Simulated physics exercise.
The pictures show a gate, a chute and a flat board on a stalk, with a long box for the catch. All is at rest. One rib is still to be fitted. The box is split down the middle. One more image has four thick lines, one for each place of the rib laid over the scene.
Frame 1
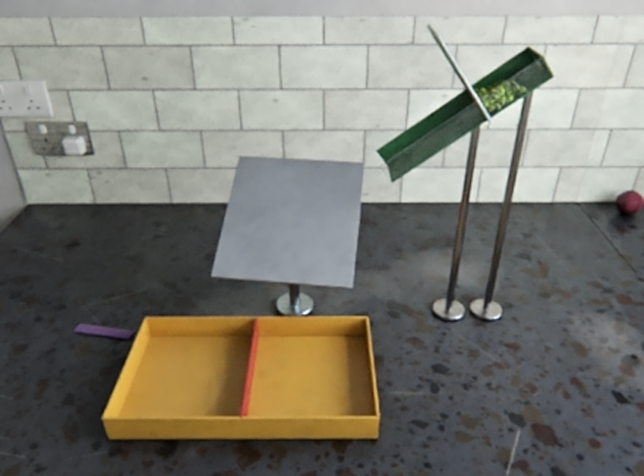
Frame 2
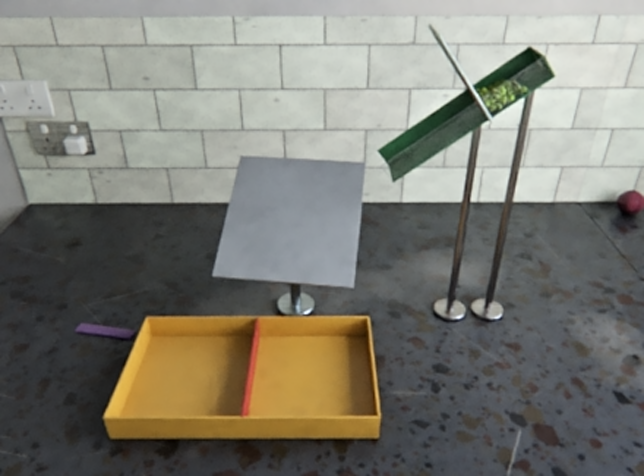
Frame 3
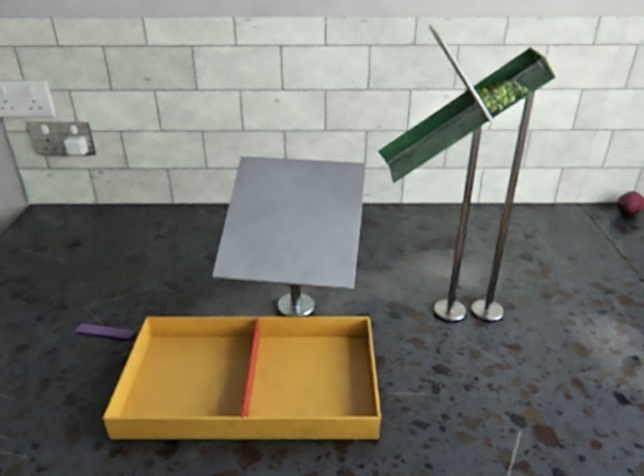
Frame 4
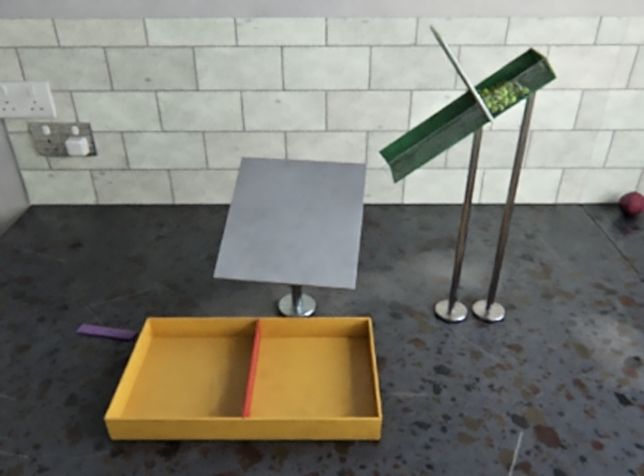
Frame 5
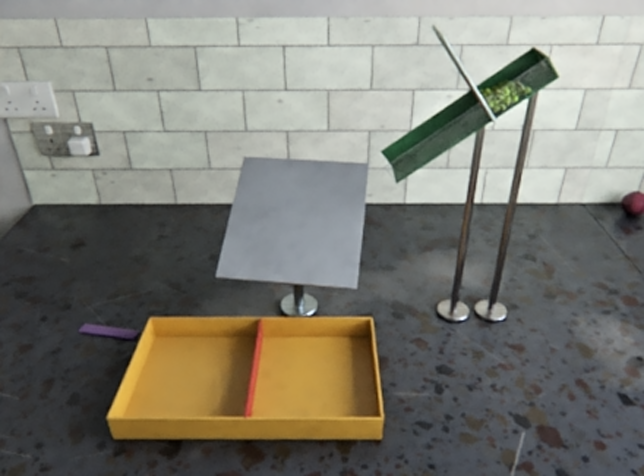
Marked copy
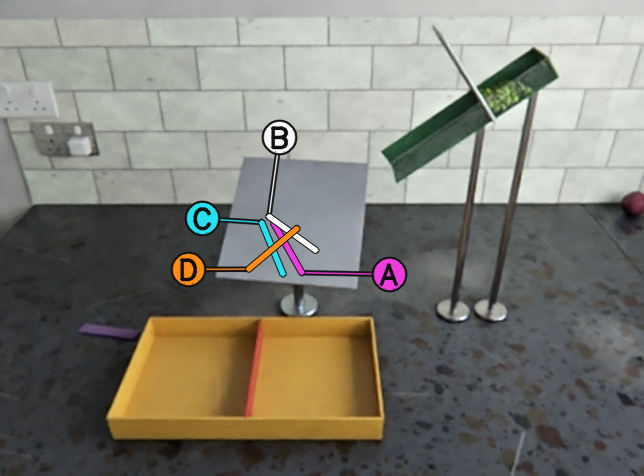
A green chute holding small green peas behind a closed gate stood tilted on two metal poles, above and right of a grey board and a divided yellow box, and nothing noticeably moved.
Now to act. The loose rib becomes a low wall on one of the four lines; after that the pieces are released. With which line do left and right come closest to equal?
Best: D.
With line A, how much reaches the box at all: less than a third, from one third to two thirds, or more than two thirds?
More than two thirds.
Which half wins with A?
More lands on the right.
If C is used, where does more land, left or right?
Right.
On the marked copy, line A from (273, 223) to (301, 272); line B from (268, 216) to (315, 250); line C from (261, 222) to (282, 274); line D from (296, 228) to (248, 269).
Choosing A, of what is caught, a small part in the left half, nearly all in the right.
Choosing B, of what is caught, a small part in the left half, nearly all in the right.
Choosing C, of what is caught, a small part in the left half, nearly all in the right.
Choosing D, of what is caught, about two thirds in the left half, about a third in the right.
